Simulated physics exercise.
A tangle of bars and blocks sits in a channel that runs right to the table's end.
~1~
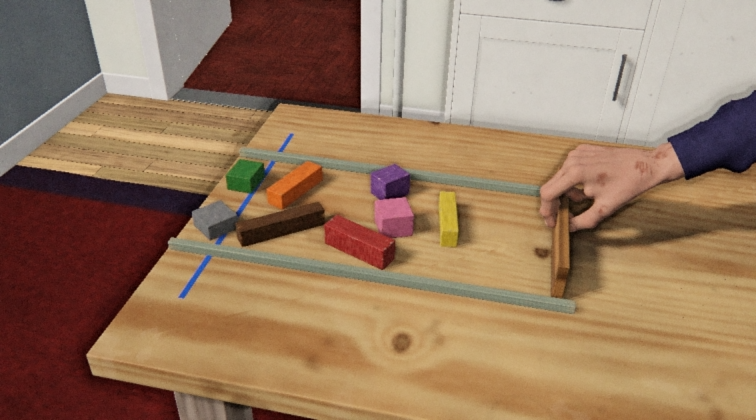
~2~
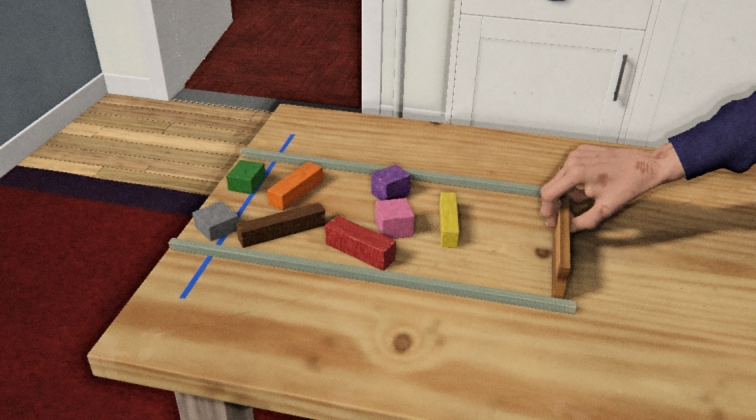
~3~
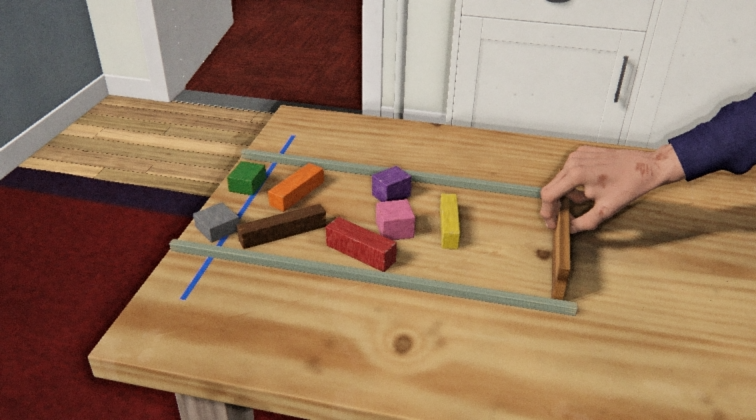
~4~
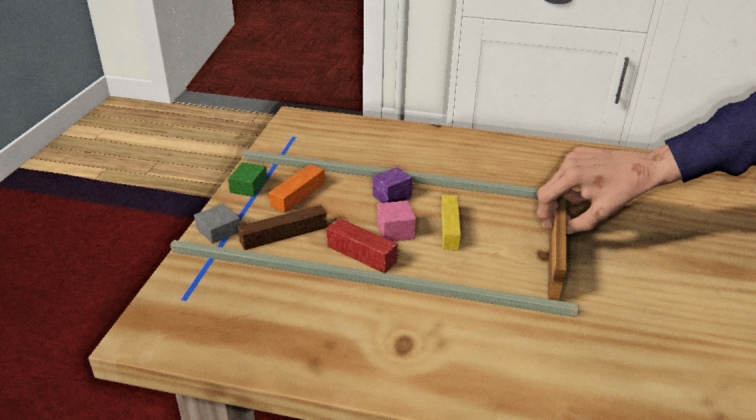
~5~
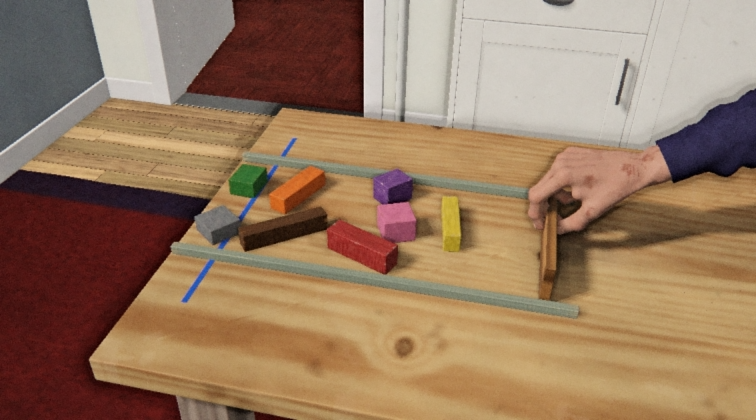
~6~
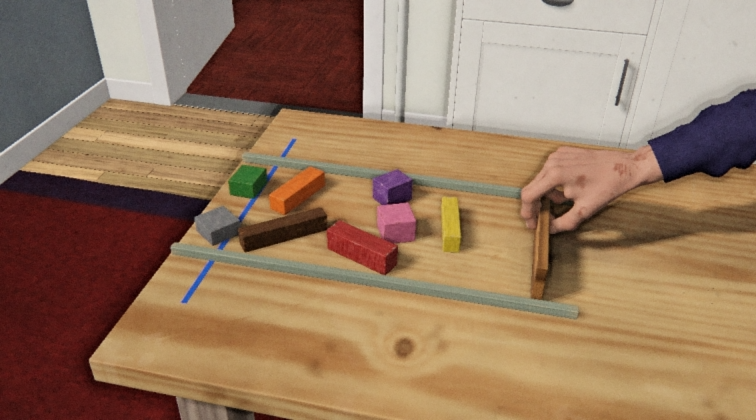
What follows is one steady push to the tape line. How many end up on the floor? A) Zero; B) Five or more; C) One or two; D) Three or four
D.
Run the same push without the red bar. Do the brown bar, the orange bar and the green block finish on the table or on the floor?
The brown bar stays put; the orange bar comes off; the green block comes off.
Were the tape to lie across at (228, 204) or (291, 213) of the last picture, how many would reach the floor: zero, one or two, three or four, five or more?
For the first tape the count would be more than four, for the second one or two.
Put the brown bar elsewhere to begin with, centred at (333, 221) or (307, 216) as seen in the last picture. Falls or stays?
In that order: Slips off, then slips off.
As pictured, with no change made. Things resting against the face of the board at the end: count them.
3.
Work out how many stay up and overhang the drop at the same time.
2, I think.
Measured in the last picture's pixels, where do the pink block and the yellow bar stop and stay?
Positions - first (218, 195), then (244, 194).
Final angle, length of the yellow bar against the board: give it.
It works out to near 0°.
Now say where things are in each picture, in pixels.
Green block (246, 176); grey block (215, 220); orange bar (295, 185); board (560, 229); tape (246, 202), in the first frame.
Grey block (216, 221); yellow bar (449, 219), in the second frame.
Orange bar (297, 186); purple block (391, 186), in the third frame.
Green block (248, 179); brown bar (284, 227), in the fourth frame.
Grey block (218, 225); board (548, 232), in the fifth frame.
Green block (248, 182); grey block (218, 225); orange bar (298, 190); board (541, 231); tape (249, 207), in the sixth frame.
Soon after, none off yet; green block at rest near (248, 182); grey block at rest near (218, 225); orange bar at rest near (298, 190).
Then, none off yet; green block moved a little near (236, 176); grey block tipped a little near (185, 215); orange bar moved about its own width near (257, 181).
By the end, the number that fall off is three or four; fallen, brown bar, orange bar, grey block and green block.
